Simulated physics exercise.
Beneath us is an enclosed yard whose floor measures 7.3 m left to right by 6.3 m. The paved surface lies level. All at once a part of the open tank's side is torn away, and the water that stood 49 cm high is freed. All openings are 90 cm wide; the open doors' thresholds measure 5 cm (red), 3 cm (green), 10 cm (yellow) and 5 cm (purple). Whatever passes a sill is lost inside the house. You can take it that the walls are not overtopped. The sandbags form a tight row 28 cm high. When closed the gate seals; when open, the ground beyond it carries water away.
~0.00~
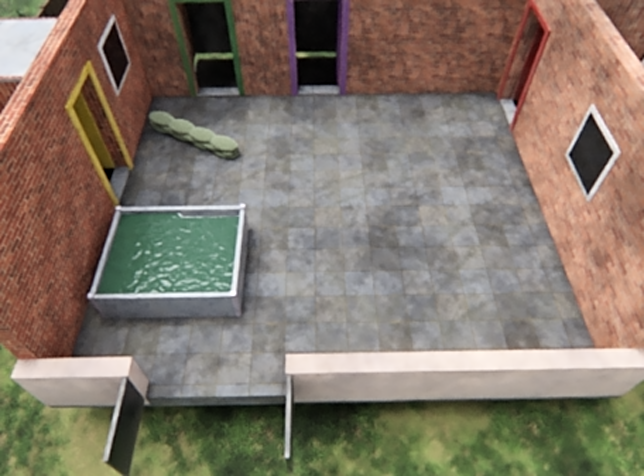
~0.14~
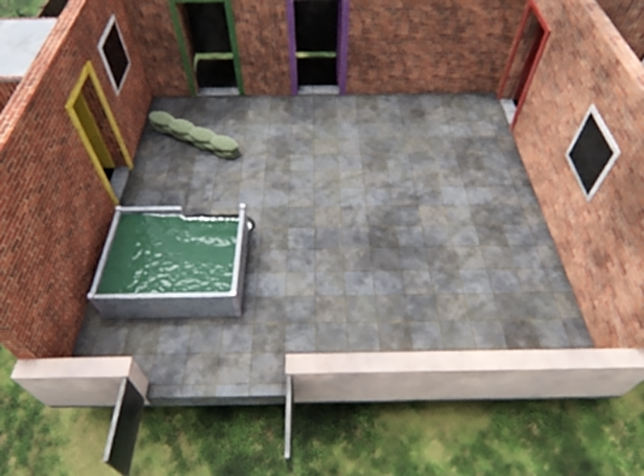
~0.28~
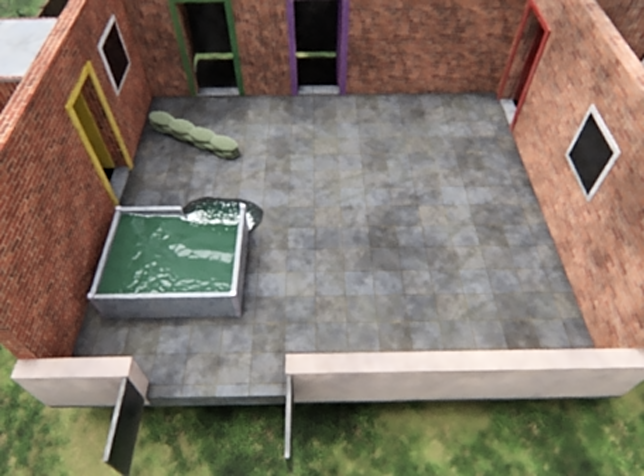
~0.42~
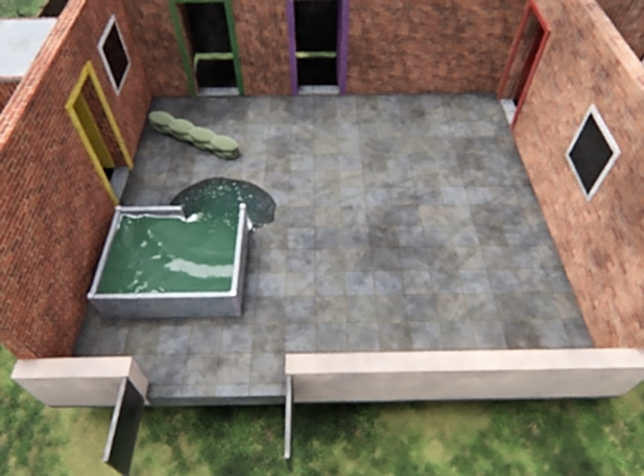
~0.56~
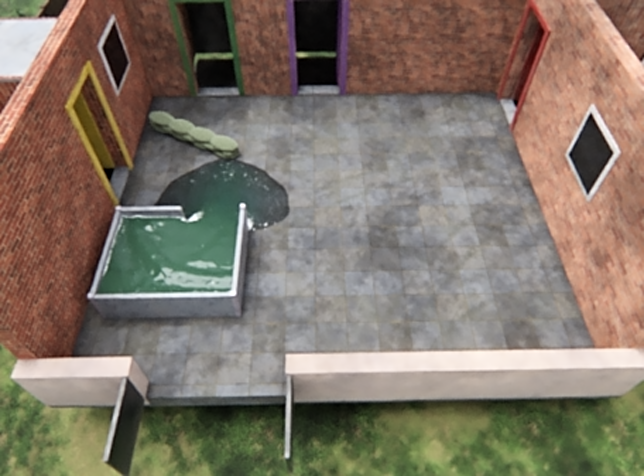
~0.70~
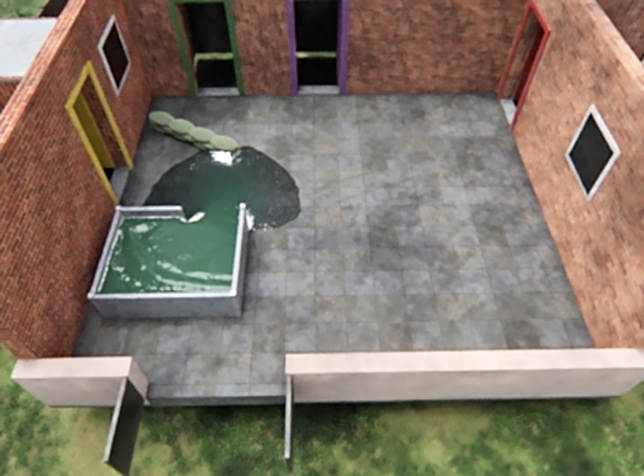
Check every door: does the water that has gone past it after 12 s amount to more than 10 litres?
Red door: It does. Green door: It does. Yellow door: It does not. Purple door: It does.
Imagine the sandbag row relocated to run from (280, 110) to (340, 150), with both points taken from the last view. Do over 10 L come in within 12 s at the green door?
Green: Exceeded.
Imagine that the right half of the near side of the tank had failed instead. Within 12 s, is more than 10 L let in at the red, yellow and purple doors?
Then it goes red fine, yellow fine, purple fine.
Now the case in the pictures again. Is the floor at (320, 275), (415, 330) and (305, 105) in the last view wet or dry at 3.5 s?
Untouched, untouched, soaked.
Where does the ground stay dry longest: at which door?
Red.
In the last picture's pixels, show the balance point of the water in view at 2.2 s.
About (208, 216).
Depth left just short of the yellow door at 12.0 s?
I'd say close to 4.5 cm.
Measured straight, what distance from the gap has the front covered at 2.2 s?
I'd say close to 4.2 m.
After 1.4 s water covers 15 % of the floor and is deepest (26 cm) near (231, 225); red door not reached, green door not reached, yellow door 1 cm at the sill, 0 L in, purple door not reached.
After 2.2 s water covers 25 % of the floor and is deepest (23 cm) near (229, 165); red door not reached, green door not reached, yellow door 2 cm at the sill, 0 L in, purple door 13 cm at the sill, 6 L in.
After 3.5 s water covers 35 % of the floor and is deepest (18 cm) near (136, 154); red door not reached, green door 7 cm at the sill, 1 L in, yellow door 6 cm at the sill, 0 L in, purple door 11 cm at the sill, 55 L in.
After 7.0 s water covers 50 % of the floor and is deepest (11 cm) near (113, 226); red door 7 cm at the sill, 24 L in, green door 4 cm at the sill, 19 L in, yellow door 7 cm at the sill, 0 L in, purple door 6 cm at the sill, 89 L in.
After 12.0 s water covers 75 % of the floor and is deepest (6 cm) near (489, 113); red door 6 cm at the sill, 42 L in, green door 4 cm at the sill, 23 L in, yellow door 4 cm at the sill, 0 L in, purple door 4 cm at the sill, 92 L in.
